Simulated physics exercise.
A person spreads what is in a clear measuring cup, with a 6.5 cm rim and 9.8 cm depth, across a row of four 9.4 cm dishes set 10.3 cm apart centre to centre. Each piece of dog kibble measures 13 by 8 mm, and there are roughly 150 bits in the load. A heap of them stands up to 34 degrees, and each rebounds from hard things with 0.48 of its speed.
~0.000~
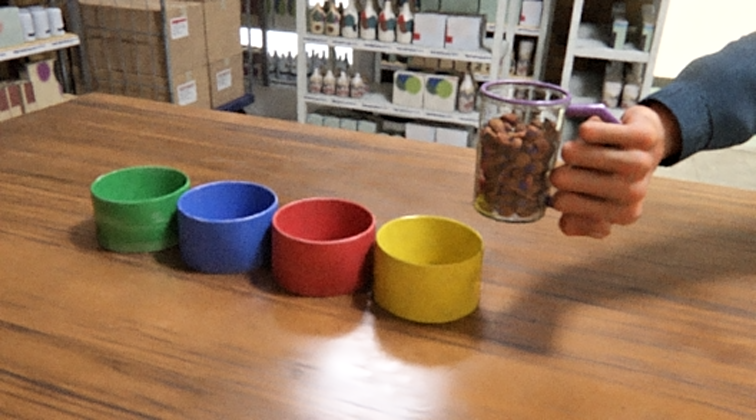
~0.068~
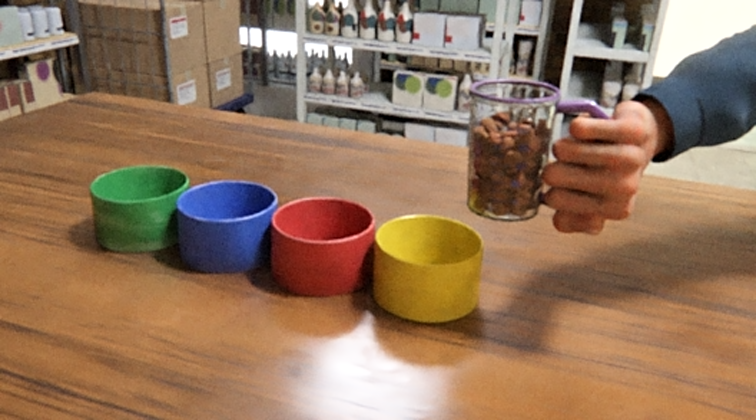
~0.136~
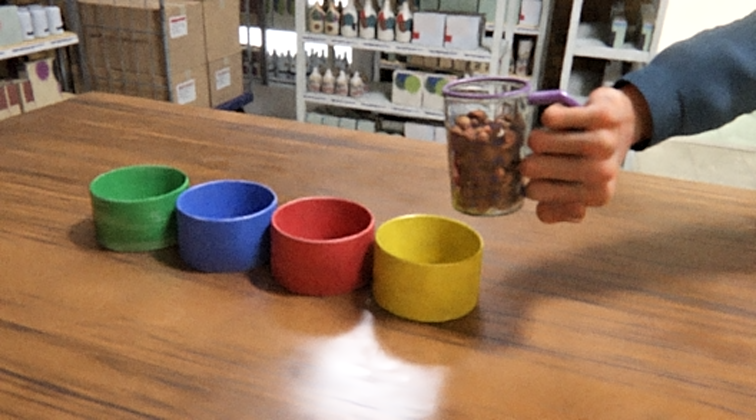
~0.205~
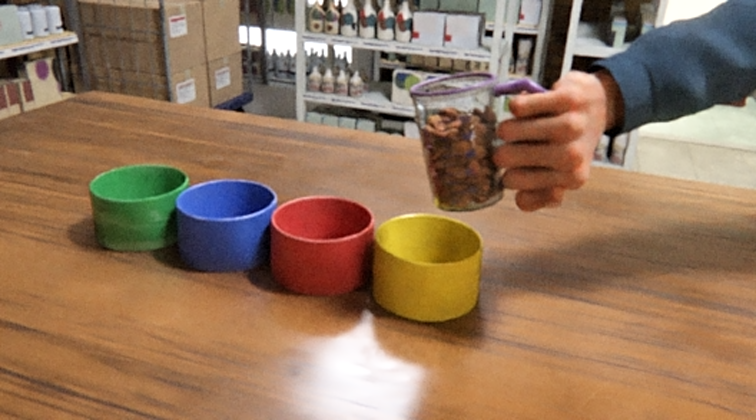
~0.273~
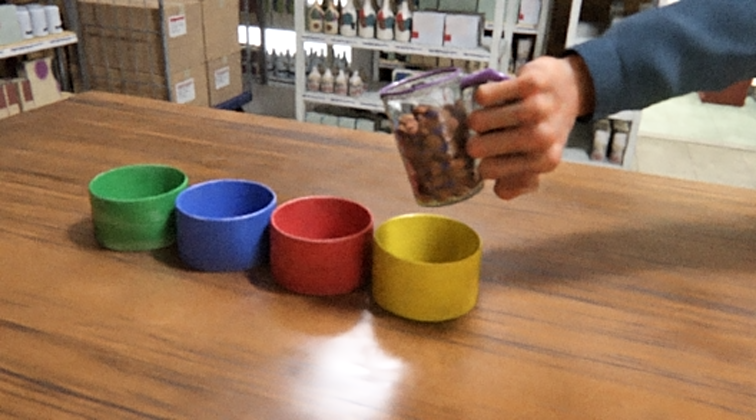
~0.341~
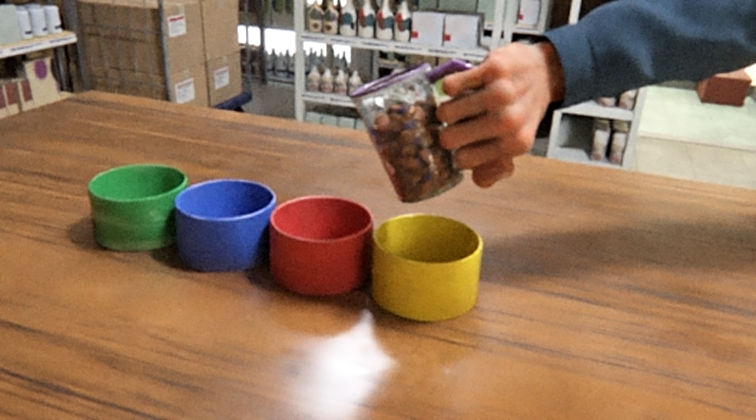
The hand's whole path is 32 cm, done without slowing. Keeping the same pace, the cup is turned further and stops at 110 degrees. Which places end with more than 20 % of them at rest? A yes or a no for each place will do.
Red: It should take in a fifth at the most; blue: It should take in a fifth at the most; green: It should take in more than a fifth; yellow: It should take in a fifth at the most; counter: It should take in a fifth at the most.
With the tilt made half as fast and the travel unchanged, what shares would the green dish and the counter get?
Result: Green dish 90, counter 0.
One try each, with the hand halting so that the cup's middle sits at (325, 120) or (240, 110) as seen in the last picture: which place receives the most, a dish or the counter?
Try 1 - blue; try 2 - blue.
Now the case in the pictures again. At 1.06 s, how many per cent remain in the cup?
Around 100 in a hundred.
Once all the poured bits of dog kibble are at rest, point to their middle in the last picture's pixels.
Est. centre at rest: (142, 211) px.
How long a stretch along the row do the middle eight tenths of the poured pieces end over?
Roughly 5 centimetres.
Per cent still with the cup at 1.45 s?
Roughly 60 per cent of the load.
After 0.77 s, tilt 66 degrees; cup holds 100 %.
Then, at 1.06 s, tilt 93 degrees; cup holds 100 %.
Then, at 1.45 s, tilt 110 degrees; cup holds 60 %, green 40 %.
In the end, at 3.4 s, red 0 %, blue 0 %, green 90 %, yellow 0 %, counter 0 %, cup 10 %.
